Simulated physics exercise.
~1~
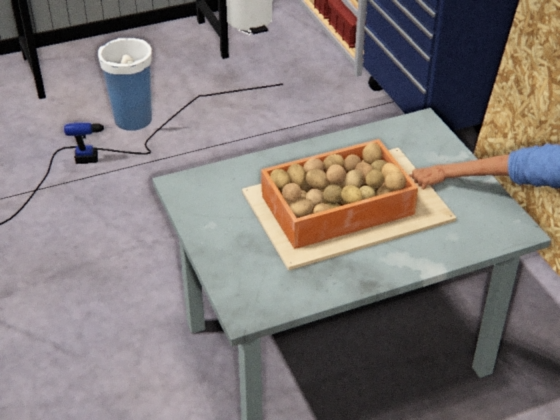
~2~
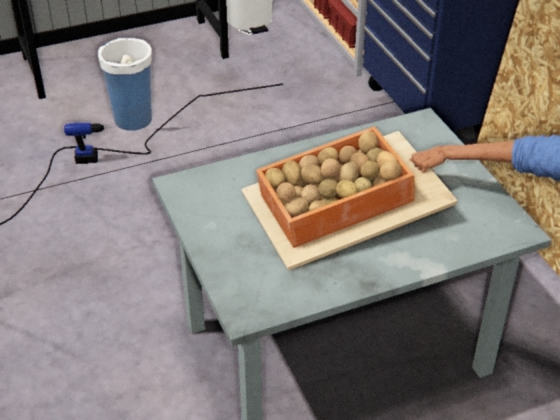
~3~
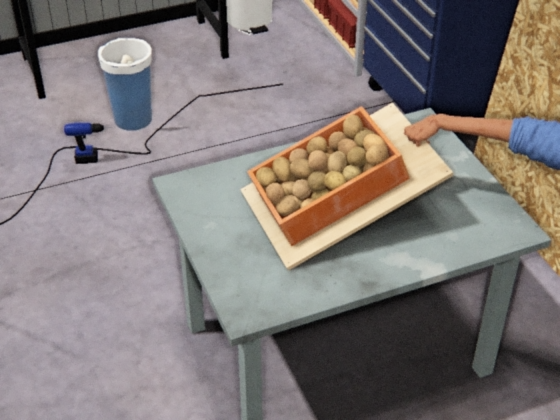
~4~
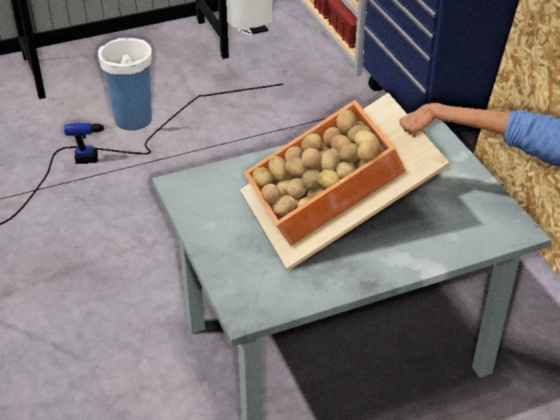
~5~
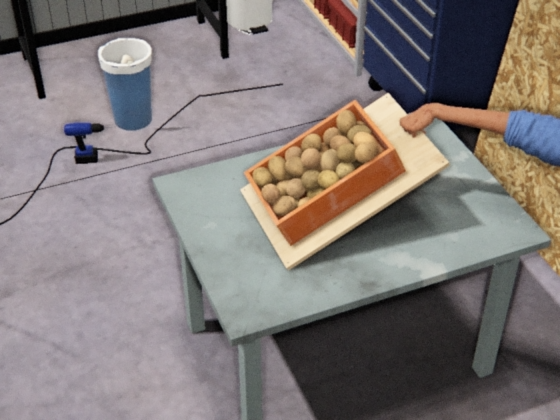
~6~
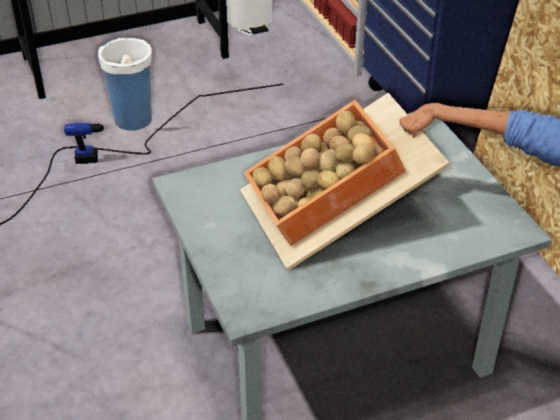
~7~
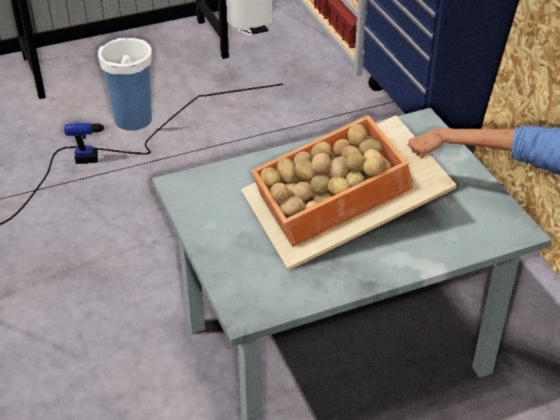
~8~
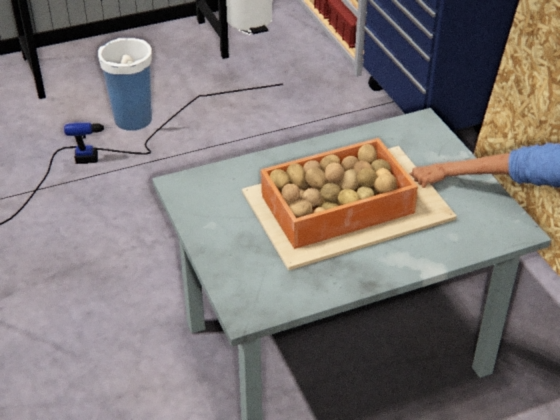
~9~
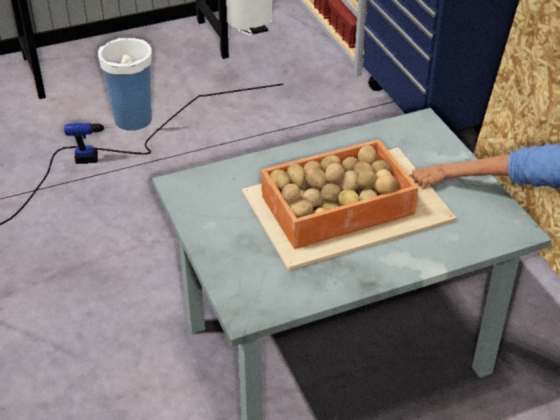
Orange crate of potatoes tilting left on a board as a hand raises its right end, then lowering flat, nothing spilled.
